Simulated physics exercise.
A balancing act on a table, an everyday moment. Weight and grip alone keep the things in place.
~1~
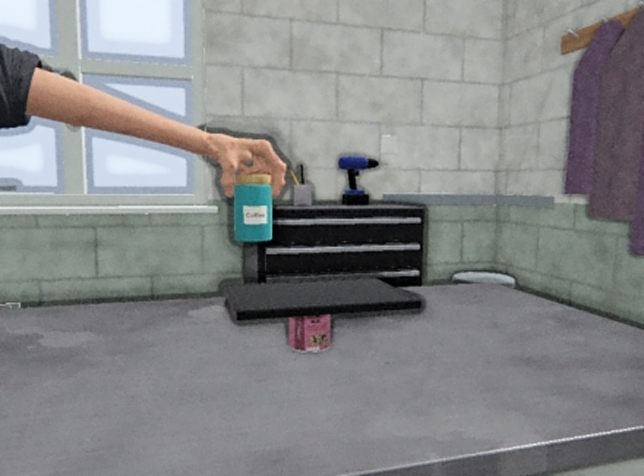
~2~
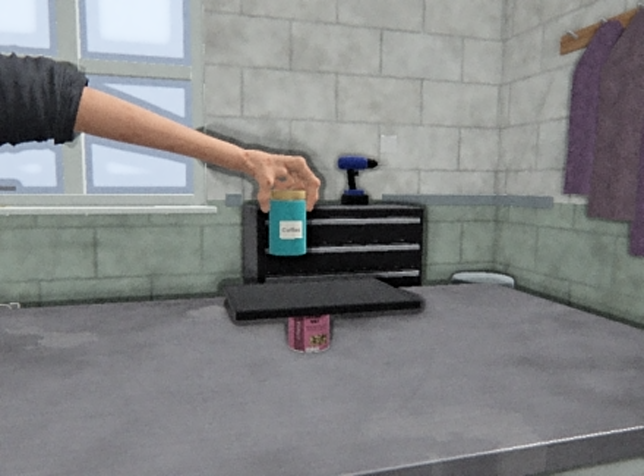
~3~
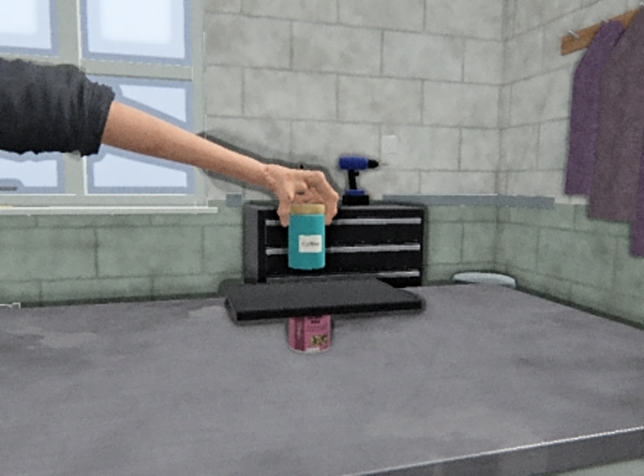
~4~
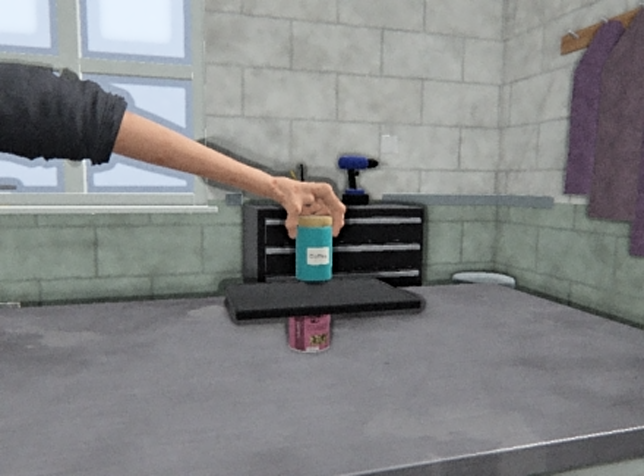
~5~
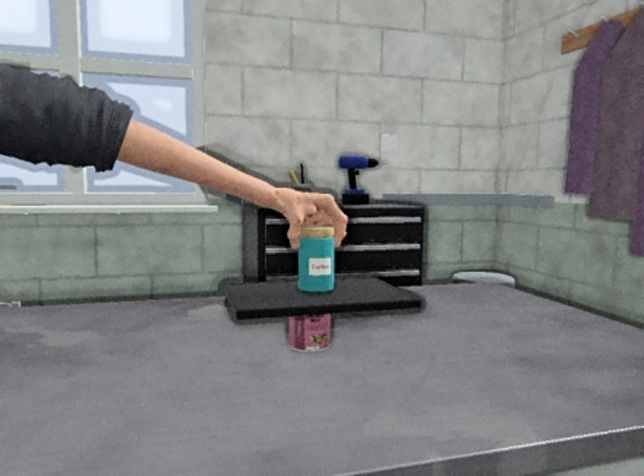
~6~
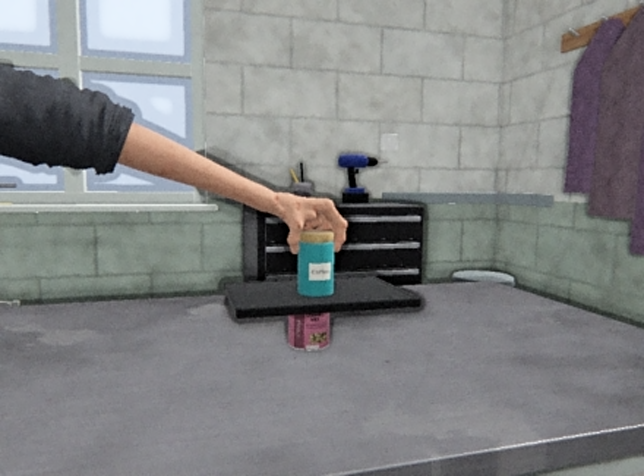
To begin with, a hand holds a turquoise jar in the air, up and to the left of a dark board resting on a pink tin. The hand carries the jar rightward and down over the board, then lowers it onto the surface above the tin, fingers still around its lid.
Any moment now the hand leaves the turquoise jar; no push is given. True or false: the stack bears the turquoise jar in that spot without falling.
True.
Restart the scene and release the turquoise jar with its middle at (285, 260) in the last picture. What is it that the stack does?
After that, it remains intact.
Then, 0.80 s after the last picture, nothing has stirred.
Then, 1.70 s after the last picture, turquoise jar resting near (316, 263).
At rest, all 3 in place. Seen from the same camera at the end, turquoise jar near (316, 263). The stack keeps its balance.
